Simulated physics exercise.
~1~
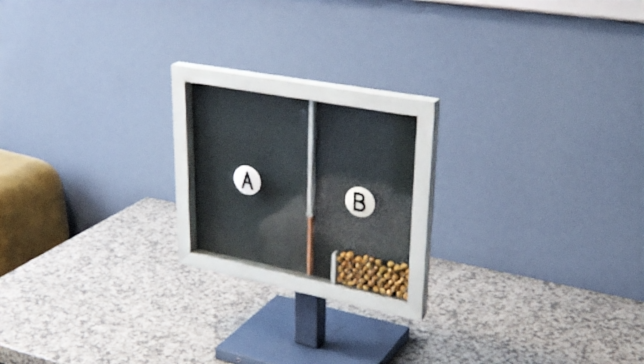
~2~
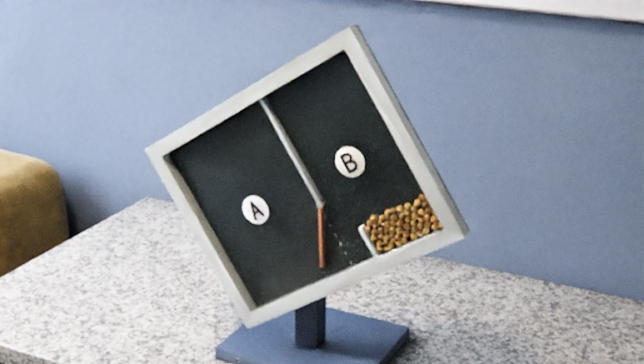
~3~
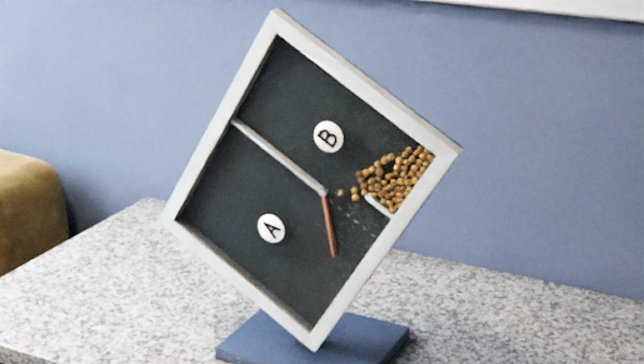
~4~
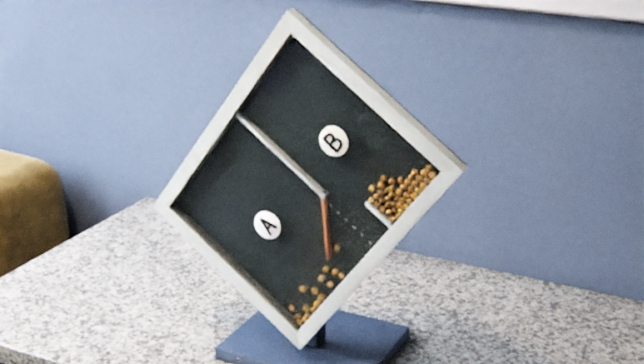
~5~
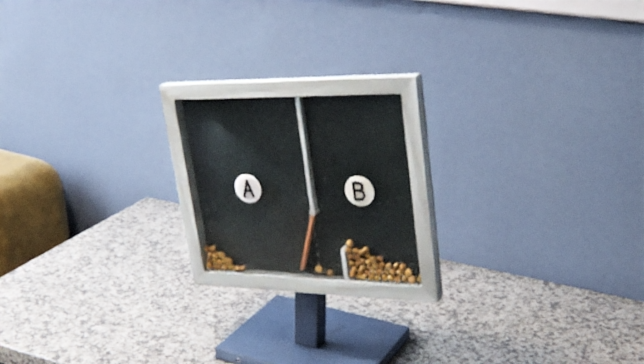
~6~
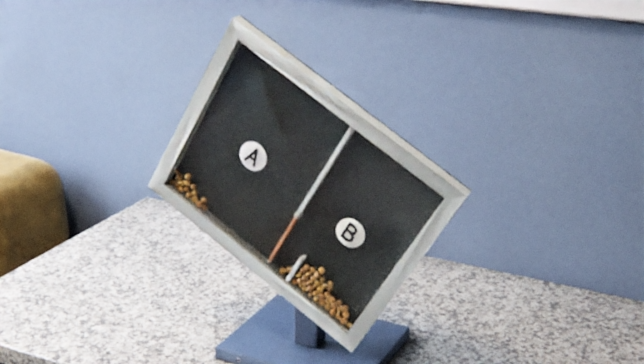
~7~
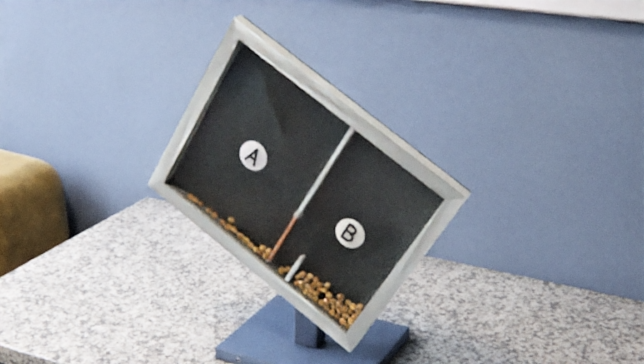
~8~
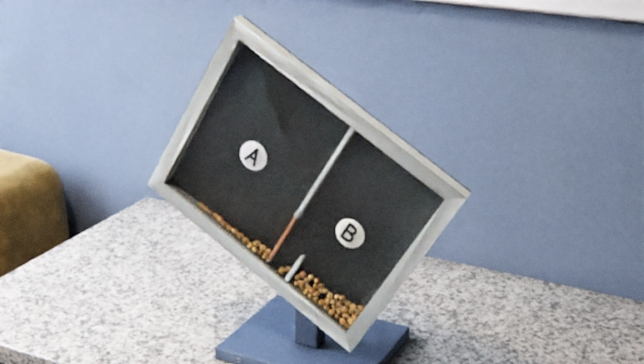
We see a framed box on a blue stand, beads piled in side B, turn anticlockwise until some spill past the hanging orange flap into side A, then swing back clockwise past level, ending tilted with the flap shut, fewer beads in A and most in B.
